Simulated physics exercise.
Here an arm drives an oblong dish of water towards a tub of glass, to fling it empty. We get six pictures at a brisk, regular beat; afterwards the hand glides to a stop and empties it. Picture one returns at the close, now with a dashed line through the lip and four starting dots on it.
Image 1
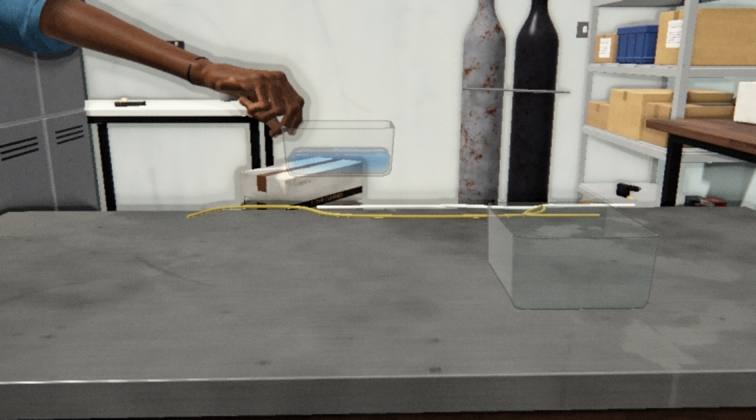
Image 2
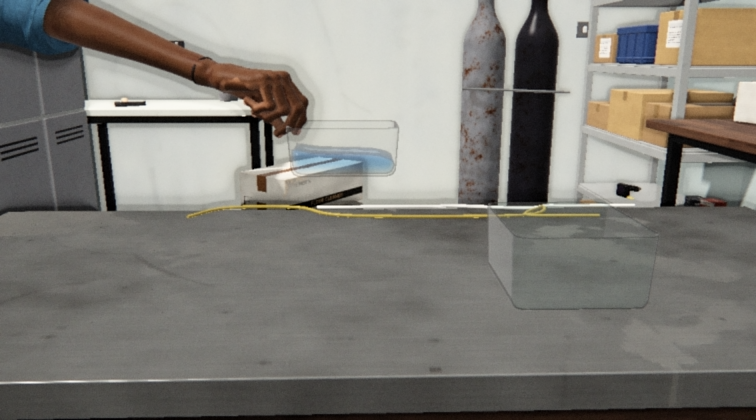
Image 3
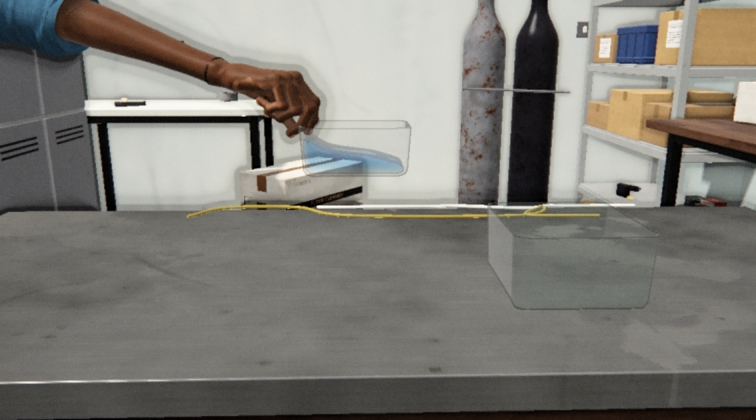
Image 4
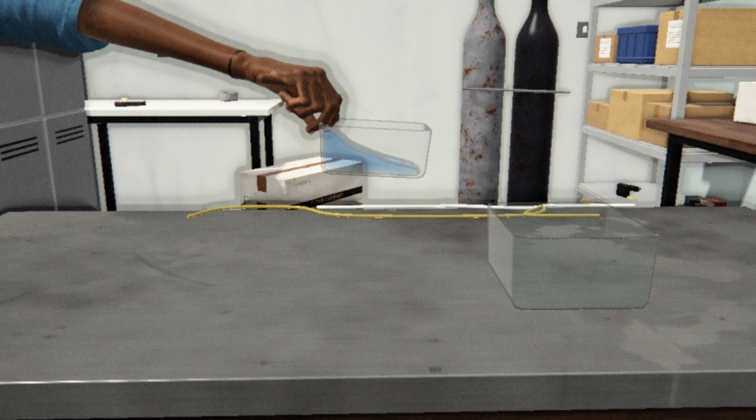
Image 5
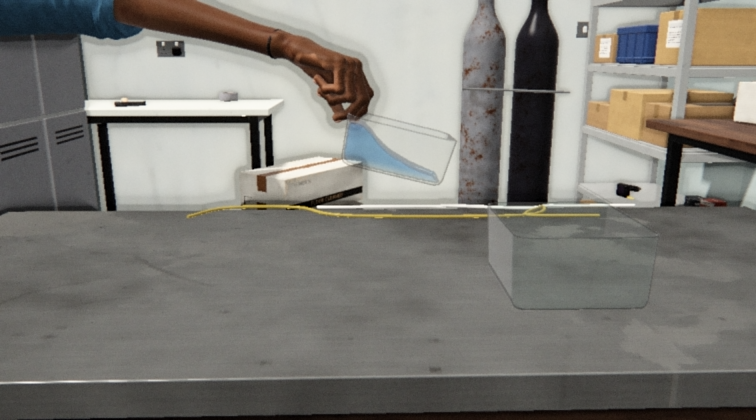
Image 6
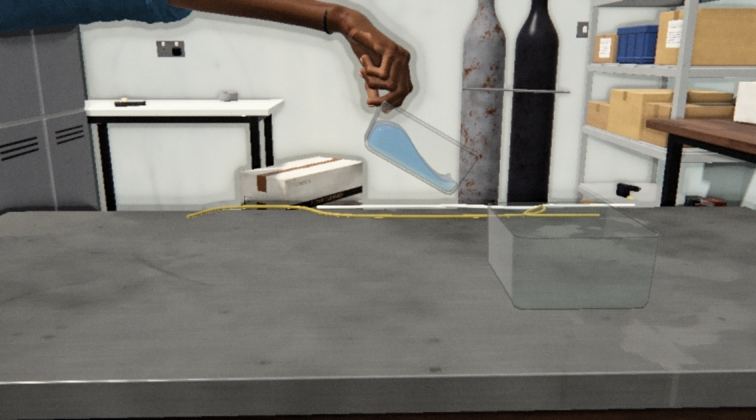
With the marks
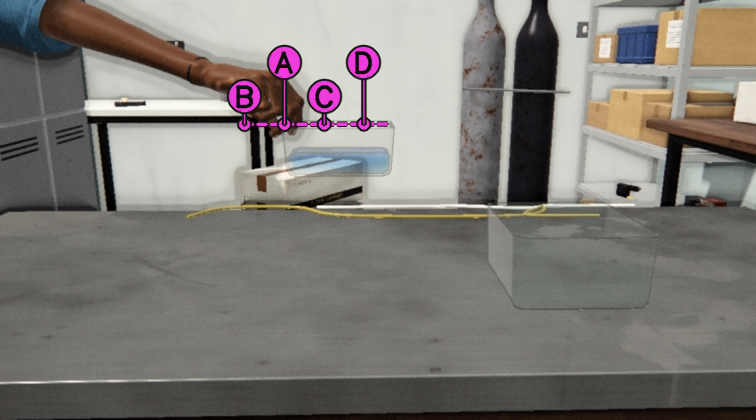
A hand holding a small clear oblong dish of blue water moved it rightward above a grey table, towards a larger glass tub, gradually tilting it steeper while the water sloshed about inside.
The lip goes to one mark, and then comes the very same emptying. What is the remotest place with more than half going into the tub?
It is D.
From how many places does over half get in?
One of them.
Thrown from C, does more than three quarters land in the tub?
No.
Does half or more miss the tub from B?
Yes.
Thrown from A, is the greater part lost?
Yes.
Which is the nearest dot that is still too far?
That is dot C.
In magenta, A at (284, 124); B at (244, 124); C at (324, 124); D at (363, 124).
With A, about 12 % lands in the tub, 84 % falls short and 4 % goes beside or beyond.
With B, about 1 % lands in the tub, 97 % falls short.
With C, about 36 % lands in the tub, 60 % falls short and 4 % goes beside or beyond.
With D, about 69 % lands in the tub, 28 % falls short and 3 % goes beside or beyond.
